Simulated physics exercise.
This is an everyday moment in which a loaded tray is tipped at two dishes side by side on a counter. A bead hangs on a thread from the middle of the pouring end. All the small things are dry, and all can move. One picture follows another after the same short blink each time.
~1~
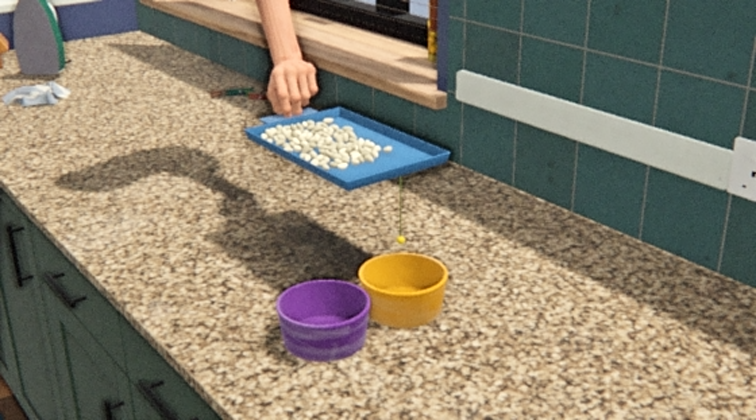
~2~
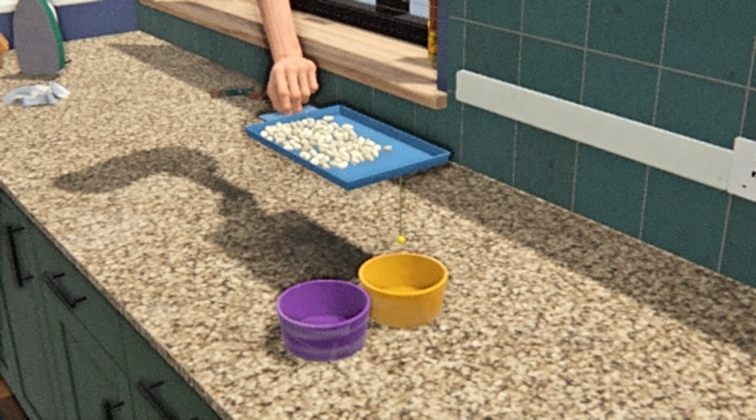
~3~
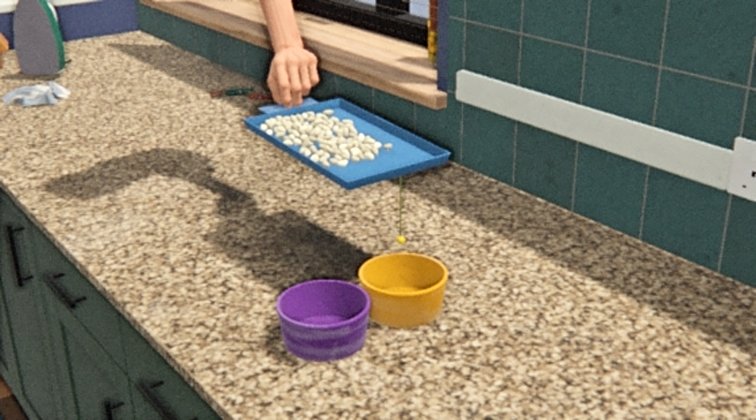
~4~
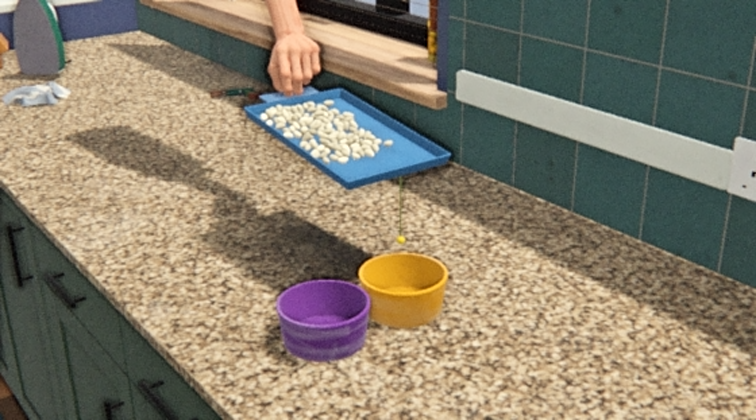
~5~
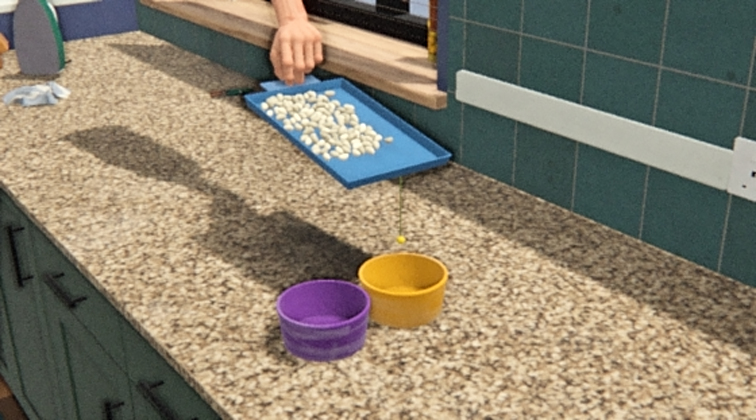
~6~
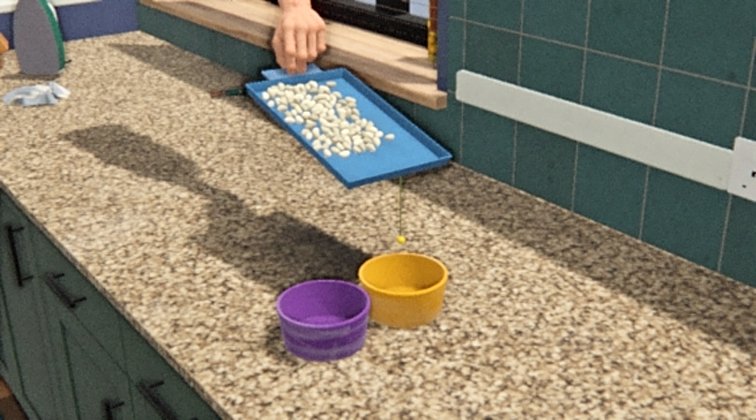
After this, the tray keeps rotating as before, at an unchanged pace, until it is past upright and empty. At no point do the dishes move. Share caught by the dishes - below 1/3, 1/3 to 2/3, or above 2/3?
The share caught is moderate, one third to two thirds.
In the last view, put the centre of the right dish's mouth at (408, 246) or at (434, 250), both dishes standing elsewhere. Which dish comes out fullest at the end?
First try: The right-hand one. Second try: The right-hand one.
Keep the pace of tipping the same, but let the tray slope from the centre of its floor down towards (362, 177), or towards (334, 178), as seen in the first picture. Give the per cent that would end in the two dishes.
For the first aim it is 70 in a hundred, for the second 20 in a hundred.
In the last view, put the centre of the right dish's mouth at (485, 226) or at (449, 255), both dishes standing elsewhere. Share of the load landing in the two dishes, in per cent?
First 50 per cent, second 90 per cent.
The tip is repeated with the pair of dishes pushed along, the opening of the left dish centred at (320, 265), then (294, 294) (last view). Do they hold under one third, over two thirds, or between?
To begin with: Below one third; after that: Under a third.
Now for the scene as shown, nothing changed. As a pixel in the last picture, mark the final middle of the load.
Resting centre, last picture - approx. (430, 296).
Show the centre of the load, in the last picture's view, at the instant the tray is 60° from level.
The load's middle is around (402, 158).
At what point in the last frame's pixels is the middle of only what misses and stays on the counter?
Centre: Roughly (467, 285).
Soon after the last picture, tray tipped steeply; most on the tray; a small part in the air.
A little later, tray tipped right over; about two thirds on the tray; a small part in the right dish; about a quarter outside both; a stray few in the air.
Later still, tray tipped past a quarter turn; about half in the right dish; about half outside both.
At rest, tray tipped past a quarter turn; none in the left dish; about half in the right dish; about half outside both.
